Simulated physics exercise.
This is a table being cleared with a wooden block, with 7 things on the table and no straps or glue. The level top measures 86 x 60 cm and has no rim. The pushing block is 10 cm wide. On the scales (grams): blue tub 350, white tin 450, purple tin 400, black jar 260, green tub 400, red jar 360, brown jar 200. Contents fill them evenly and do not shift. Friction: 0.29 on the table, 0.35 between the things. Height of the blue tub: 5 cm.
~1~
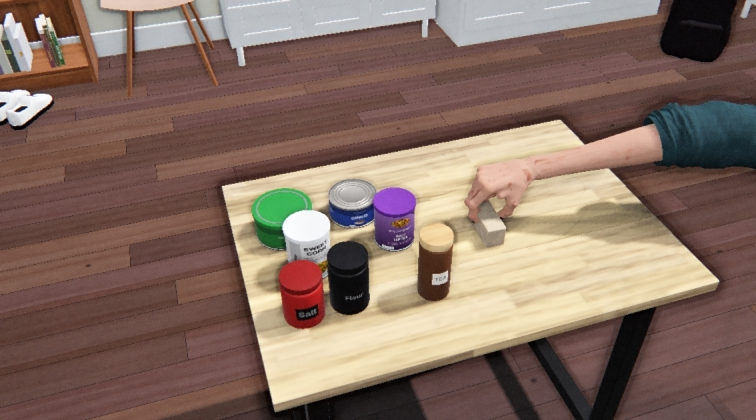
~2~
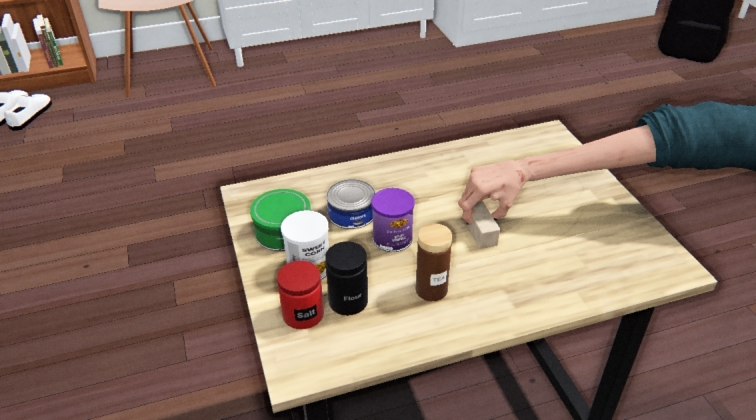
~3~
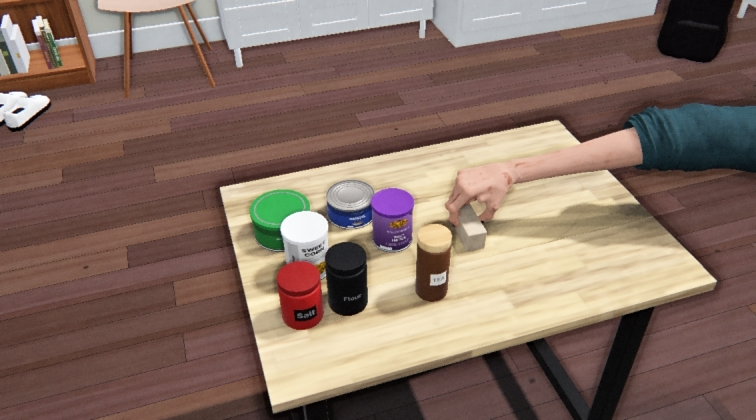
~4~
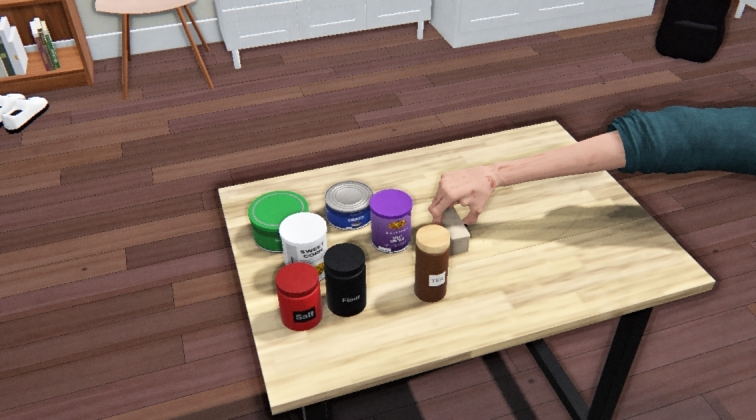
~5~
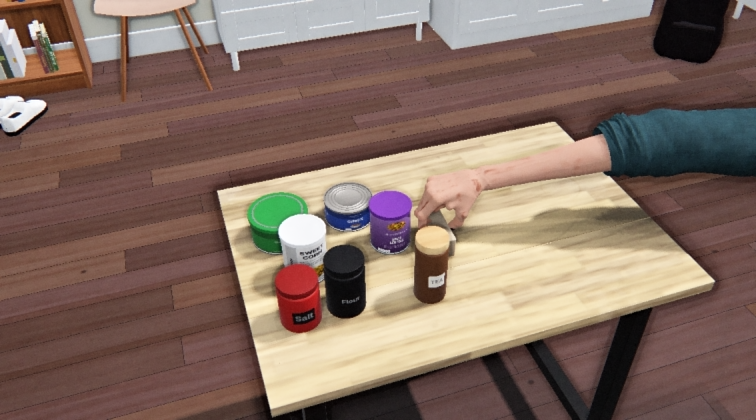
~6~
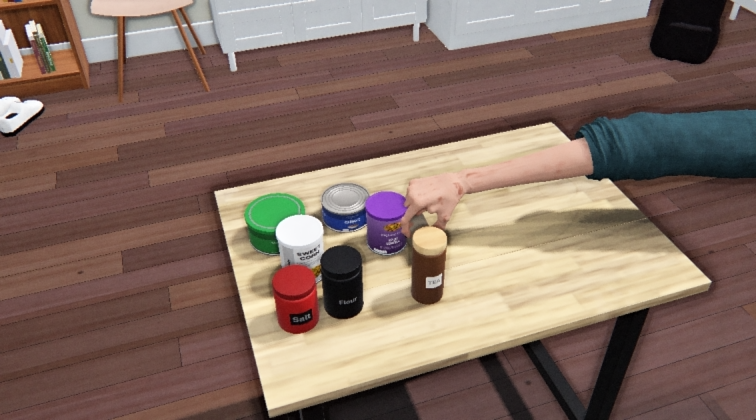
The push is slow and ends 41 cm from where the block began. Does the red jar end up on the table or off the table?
The red jar stays on the table.
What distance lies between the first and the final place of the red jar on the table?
About 0 cm.
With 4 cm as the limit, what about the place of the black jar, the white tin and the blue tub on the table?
The black jar holds its spot; the white tin leaves its spot; the blue tub holds its spot.
Then, 0.30 s past the last view, block slid 19 cm; purple tin shifted 6 cm.
Then, 0.70 s past the last view, block slid 27 cm; purple tin shifted 14 cm; white tin shifted 3 cm.
Then, 1.00 s past the last view, block slid 33 cm; purple tin shifted 20 cm; white tin shifted 8 cm; green tub shifted 3 cm.
Then, 1.20 s past the last view, block slid 37 cm; purple tin shifted 24 cm; white tin shifted 10 cm; green tub shifted 4 cm.
Finally, not toppled but over 4 cm from the start, white tin, purple tin and green tub; the other 4 still in place (within 4 cm). Final places as that camera would see them, red jar near (296, 299).
